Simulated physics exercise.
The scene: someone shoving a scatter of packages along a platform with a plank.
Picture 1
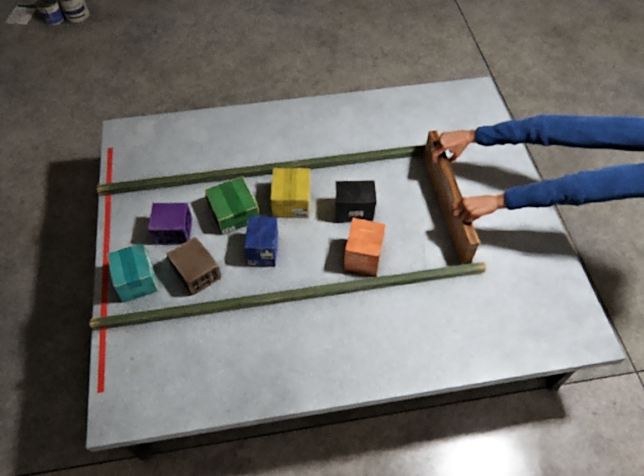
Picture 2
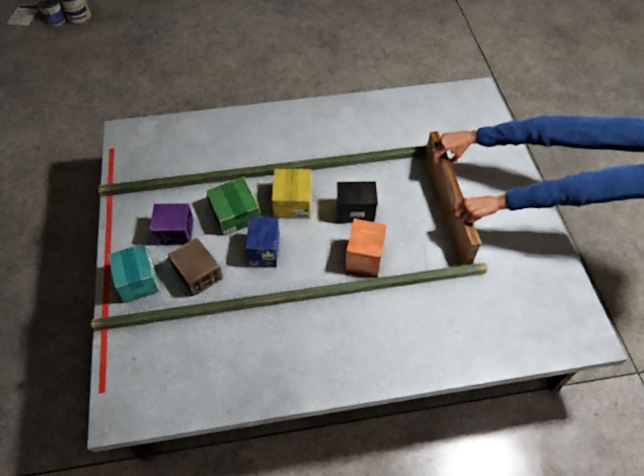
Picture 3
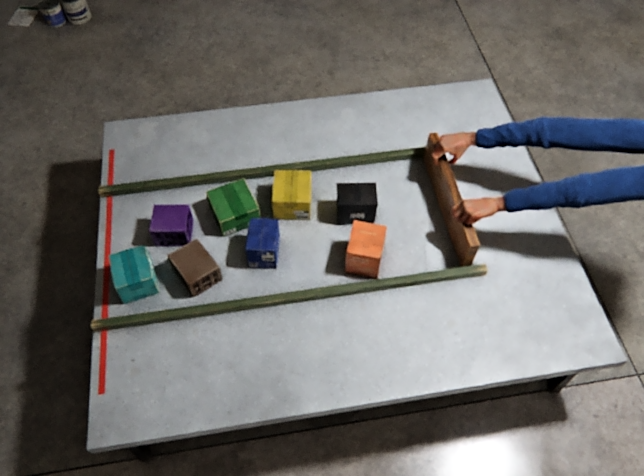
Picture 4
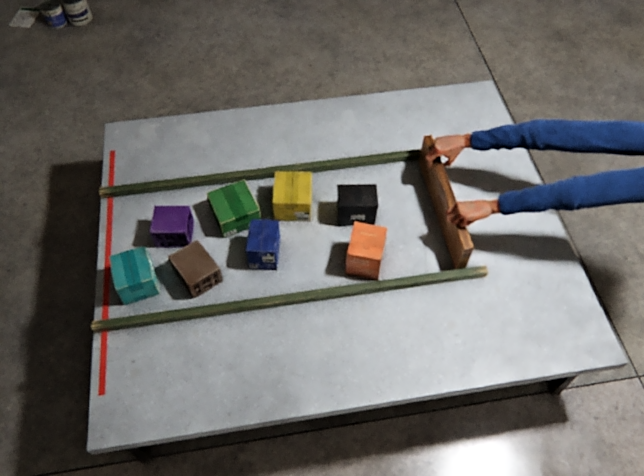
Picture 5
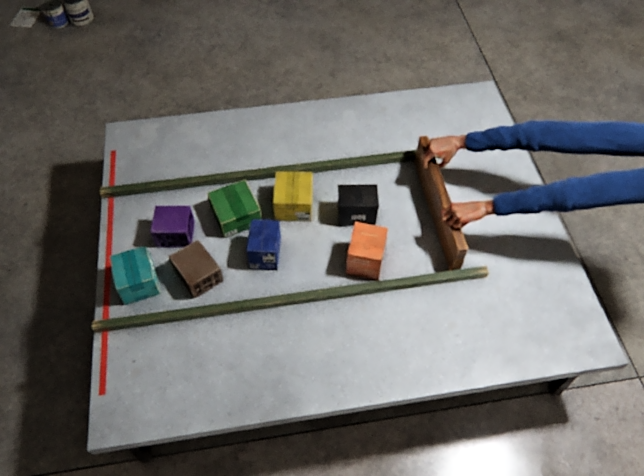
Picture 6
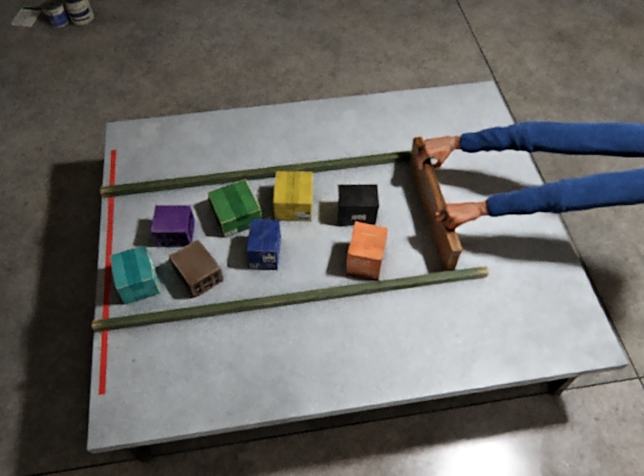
Two hands in blue sleeves gripped a wooden plank and slid it slightly left along green rails on a grey platform, while the eight colorful boxes scattered between the rails stayed where they were.
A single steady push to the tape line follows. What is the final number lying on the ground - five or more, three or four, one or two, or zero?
Five at least fall.
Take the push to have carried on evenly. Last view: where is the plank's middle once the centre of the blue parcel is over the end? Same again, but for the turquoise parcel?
I'd put it close to (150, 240), and close to (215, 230) for the other one.
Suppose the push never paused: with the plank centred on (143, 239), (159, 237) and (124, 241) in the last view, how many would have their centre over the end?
Going through the three places, I get 5, 4 and 5.
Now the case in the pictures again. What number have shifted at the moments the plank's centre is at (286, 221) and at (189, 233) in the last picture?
5 and 8.
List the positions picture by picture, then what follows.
The first frame shows turquoise parcel (133, 273); purple crate (171, 224); brown crate (194, 266); plank (449, 196); tape (106, 254).
The second frame shows purple crate (172, 224); green parcel (234, 206).
The third frame shows brown crate (195, 268); plank (449, 198).
The fourth frame shows turquoise parcel (135, 275); orange box (366, 251).
The fifth frame shows purple crate (173, 227); black tote (358, 206).
The sixth frame shows turquoise parcel (136, 275); purple crate (173, 226); brown crate (196, 268); plank (433, 202); tape (109, 256).
Soon after, none off yet; turquoise parcel at rest near (136, 275); purple crate at rest near (173, 226); brown crate at rest near (196, 268).
Then, none off yet; turquoise parcel at rest near (135, 275); purple crate moved about its own width near (151, 228); brown crate moved a little near (175, 274).
Further on, two off so far; turquoise parcel on the ground near (80, 363); purple crate falling near (77, 274); brown crate moved well along near (89, 291).
At rest, the number that fall off is five or more; fallen, black tote, orange box, yellow parcel, blue parcel, green parcel, brown crate, purple crate and turquoise parcel.
